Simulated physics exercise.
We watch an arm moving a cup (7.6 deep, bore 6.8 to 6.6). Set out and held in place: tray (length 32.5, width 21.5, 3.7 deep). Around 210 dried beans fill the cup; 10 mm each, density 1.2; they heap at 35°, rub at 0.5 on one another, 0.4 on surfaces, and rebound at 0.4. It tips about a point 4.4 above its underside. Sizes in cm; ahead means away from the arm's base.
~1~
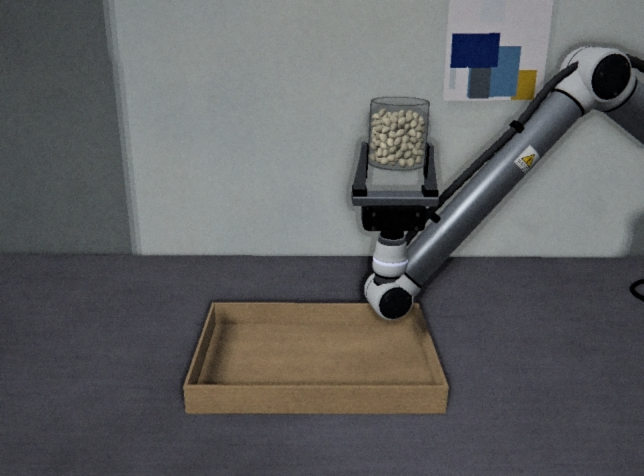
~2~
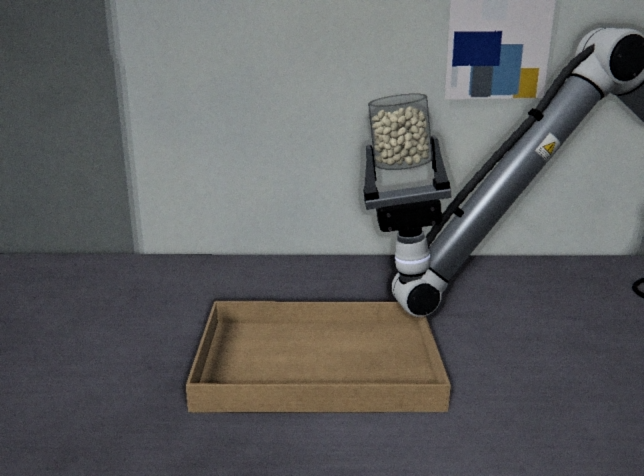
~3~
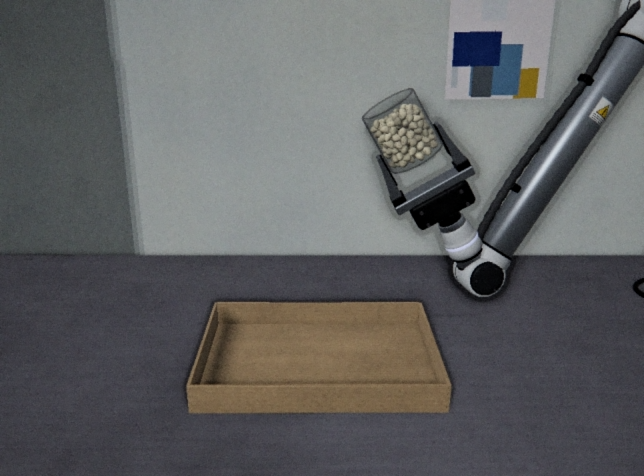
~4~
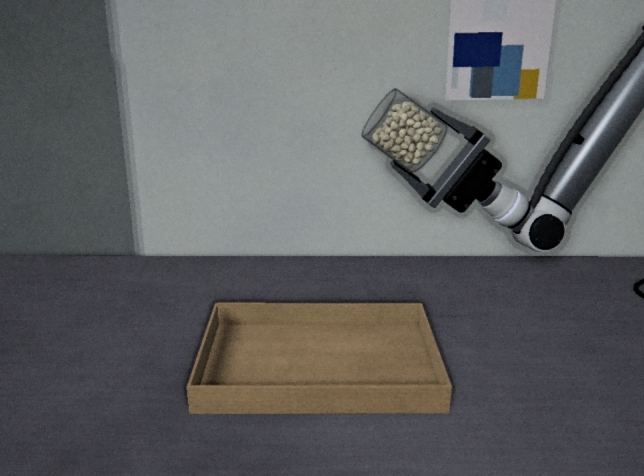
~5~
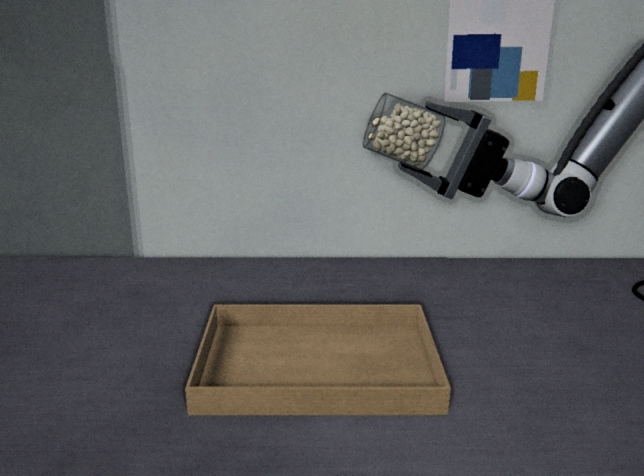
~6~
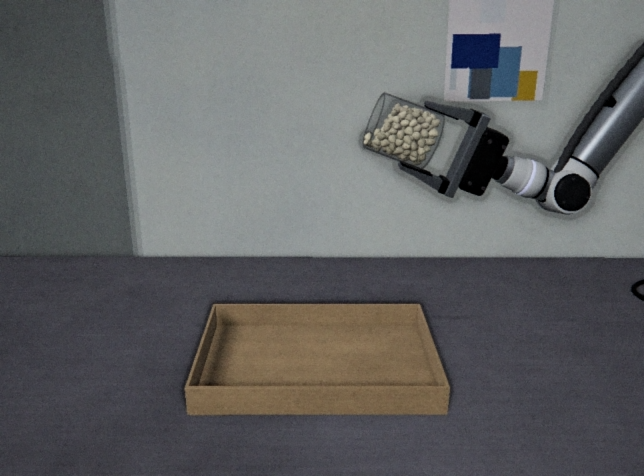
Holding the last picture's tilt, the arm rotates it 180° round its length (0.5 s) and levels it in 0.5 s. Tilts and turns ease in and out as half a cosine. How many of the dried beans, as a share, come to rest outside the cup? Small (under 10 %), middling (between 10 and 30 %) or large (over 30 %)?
Outside the cup the share is small, under 10 %.
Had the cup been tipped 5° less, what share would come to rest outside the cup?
In that case some 0 per cent.
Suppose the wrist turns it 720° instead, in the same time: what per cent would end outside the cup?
It would be near 0 per cent.
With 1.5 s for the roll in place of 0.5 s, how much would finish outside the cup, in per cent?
It would be near 10 per cent.
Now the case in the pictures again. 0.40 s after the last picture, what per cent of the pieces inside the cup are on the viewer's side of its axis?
Roughly 55 per cent.
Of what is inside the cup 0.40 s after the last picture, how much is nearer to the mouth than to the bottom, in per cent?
About 40 per cent.
Then, 0.40 s after the last picture, tipped 70°, highest piece 37 above the table; 208 in the cup, 1 in flight or on a rim.
Then, 0.80 s after the last picture, tipped 24°, highest piece 37 above the table; 200 in the cup, 9 in the tray.
Then, 1.20 s after the last picture, upright, highest piece 37 above the table; 200 in the cup, 9 in the tray.
Then, 1.90 s after the last picture, upright, highest piece 37 above the table; 200 in the cup, 9 in the tray.
Final count, 200 in the cup, 9 in the tray. That is 4 % outside the cup.
